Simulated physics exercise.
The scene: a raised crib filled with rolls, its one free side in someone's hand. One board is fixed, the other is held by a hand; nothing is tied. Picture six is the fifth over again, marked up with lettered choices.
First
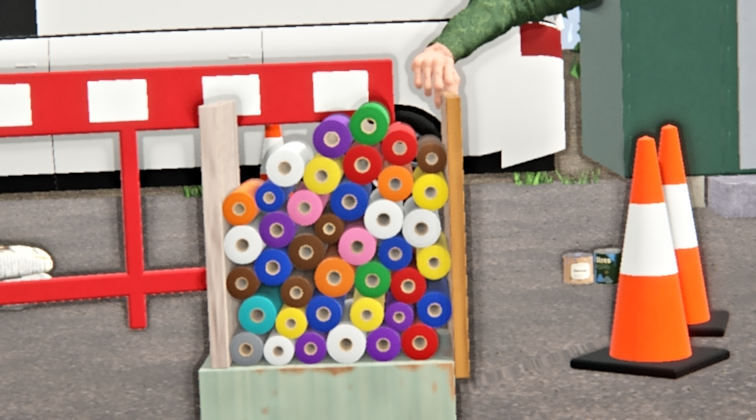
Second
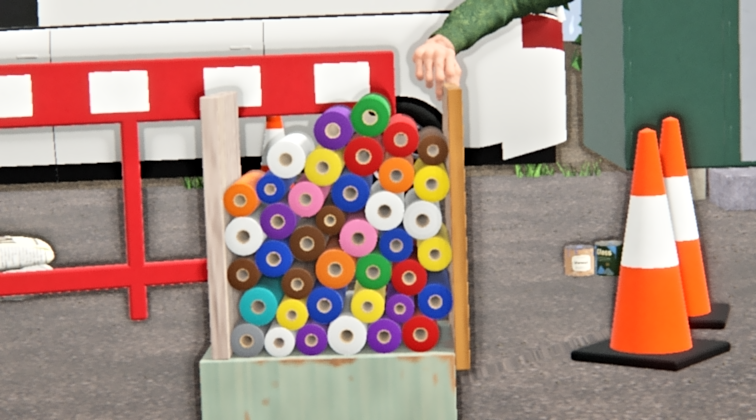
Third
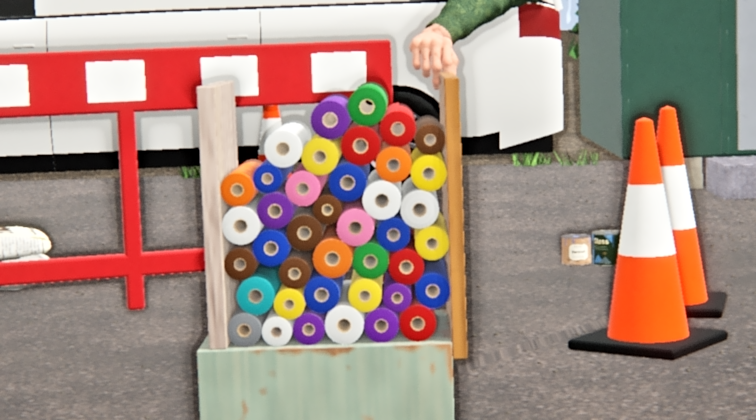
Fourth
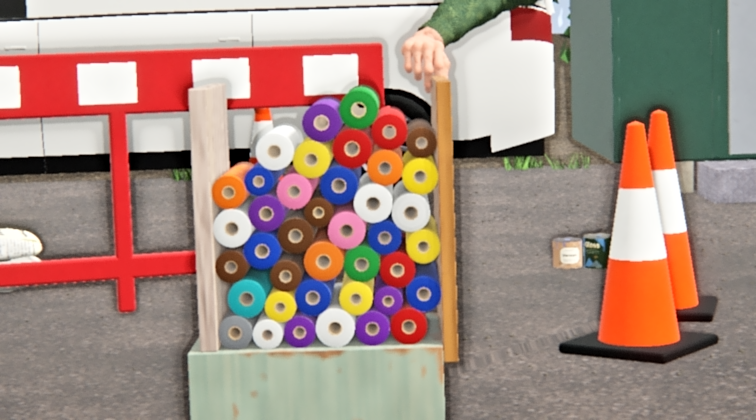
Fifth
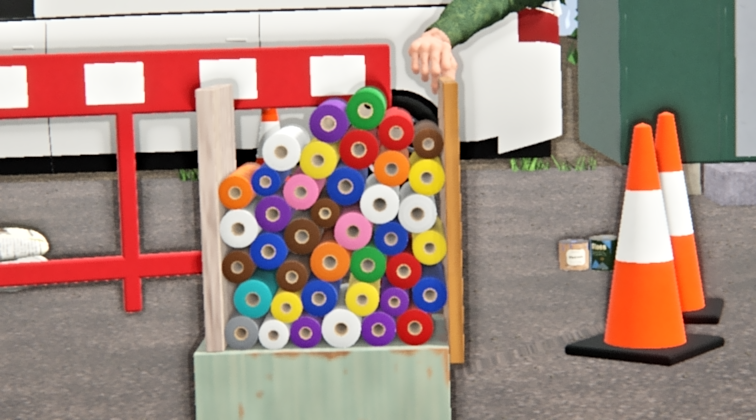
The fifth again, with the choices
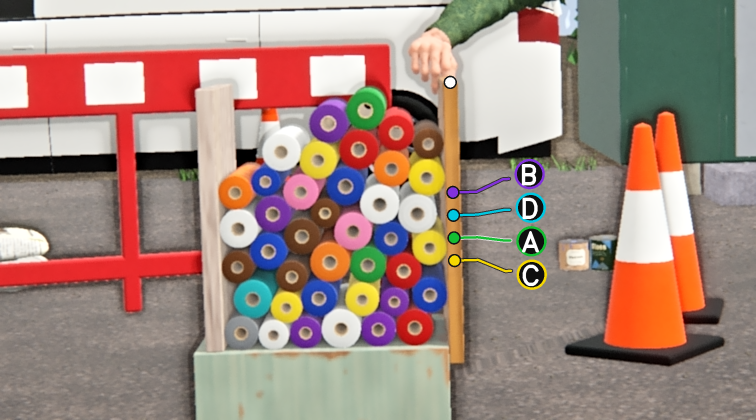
Colourful rolls sitting stacked in a raised crib, a hand holding its right side board, with only slight camera shake.
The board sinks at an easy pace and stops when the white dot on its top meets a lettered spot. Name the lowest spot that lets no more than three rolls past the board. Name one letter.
It can be let down to B.
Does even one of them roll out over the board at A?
Yes.
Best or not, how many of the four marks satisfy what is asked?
One of them.
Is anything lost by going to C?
Yes, at C.
On the copy, A at (454, 238); B at (453, 192); C at (455, 261); D at (454, 215); the white dot at (450, 82).
On B. First, top of the board (444, 132).
Then, top of the board (445, 189).
Finally, top of the board (445, 192), three out over the board.
By contrast, A more than three out over the board; C more than three out over the board; D more than three out over the board.
